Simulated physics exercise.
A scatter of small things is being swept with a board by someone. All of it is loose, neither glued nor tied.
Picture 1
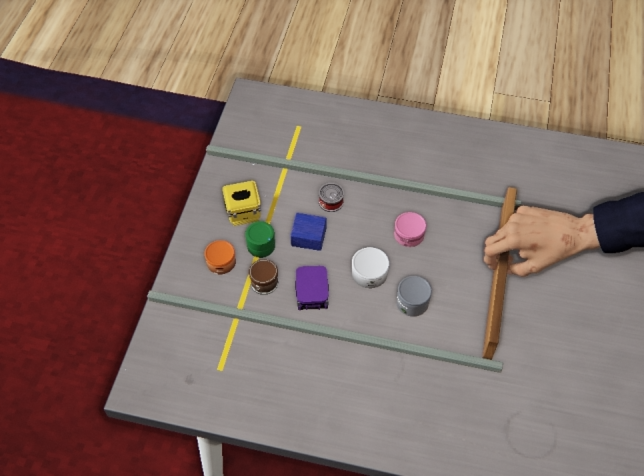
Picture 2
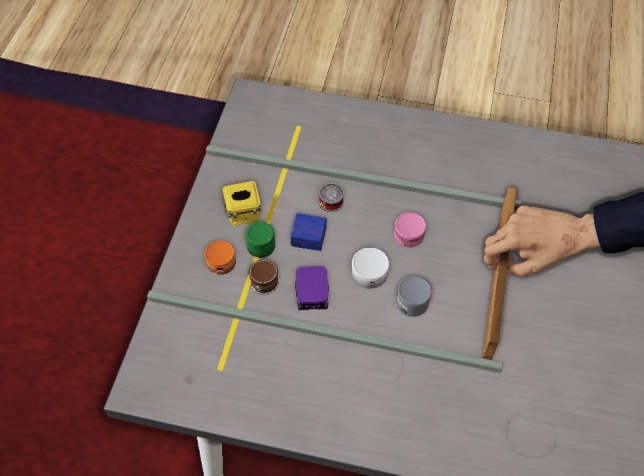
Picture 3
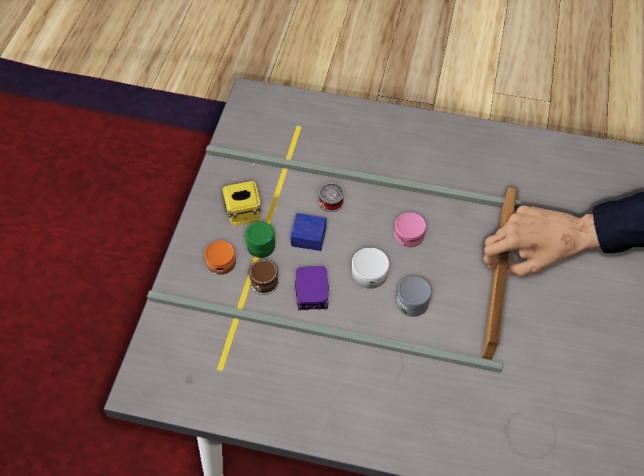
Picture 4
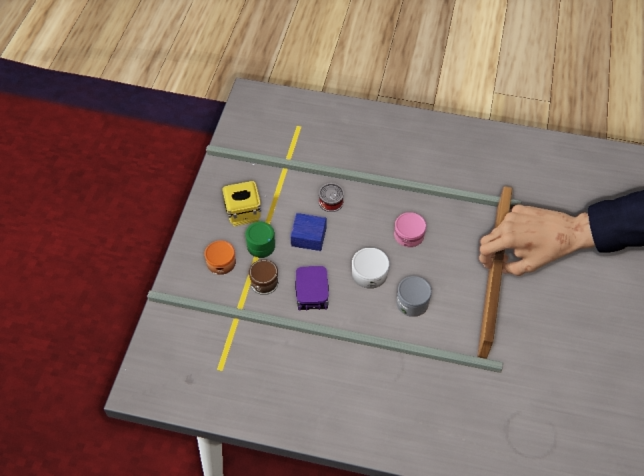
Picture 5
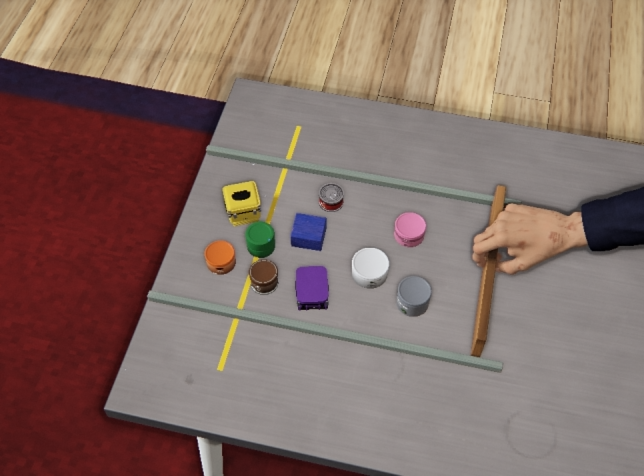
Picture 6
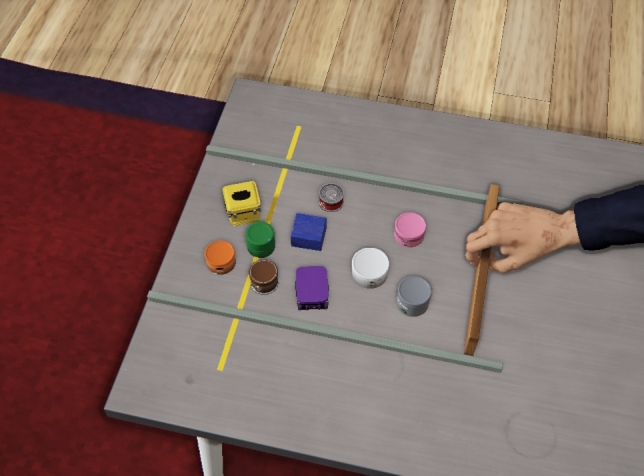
A hand slides a wooden board slightly left toward small, unmoving coloured objects on a table.
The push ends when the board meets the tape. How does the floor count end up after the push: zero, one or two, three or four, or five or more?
You'd see none of the bits go off the end there.
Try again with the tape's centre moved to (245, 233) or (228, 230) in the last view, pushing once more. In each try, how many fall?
Result, try by try: 0, 2.
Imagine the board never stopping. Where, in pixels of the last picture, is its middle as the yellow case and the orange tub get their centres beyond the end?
For the yellow case, about (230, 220); for the orange tub, about (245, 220).
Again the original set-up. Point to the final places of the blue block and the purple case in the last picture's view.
The blue block comes to rest at (231, 217), and the purple case comes to rest at (203, 278).
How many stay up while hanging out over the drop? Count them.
I count 0 overhanging.
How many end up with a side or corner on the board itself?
4 in contact.
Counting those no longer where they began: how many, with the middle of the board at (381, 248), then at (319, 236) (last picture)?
3 at one spot and 8 at the other.
A little later, none off yet; orange tub at rest near (221, 258); yellow case at rest near (242, 203); green lid at rest near (261, 240).
When it is over, the number that fall off is zero.
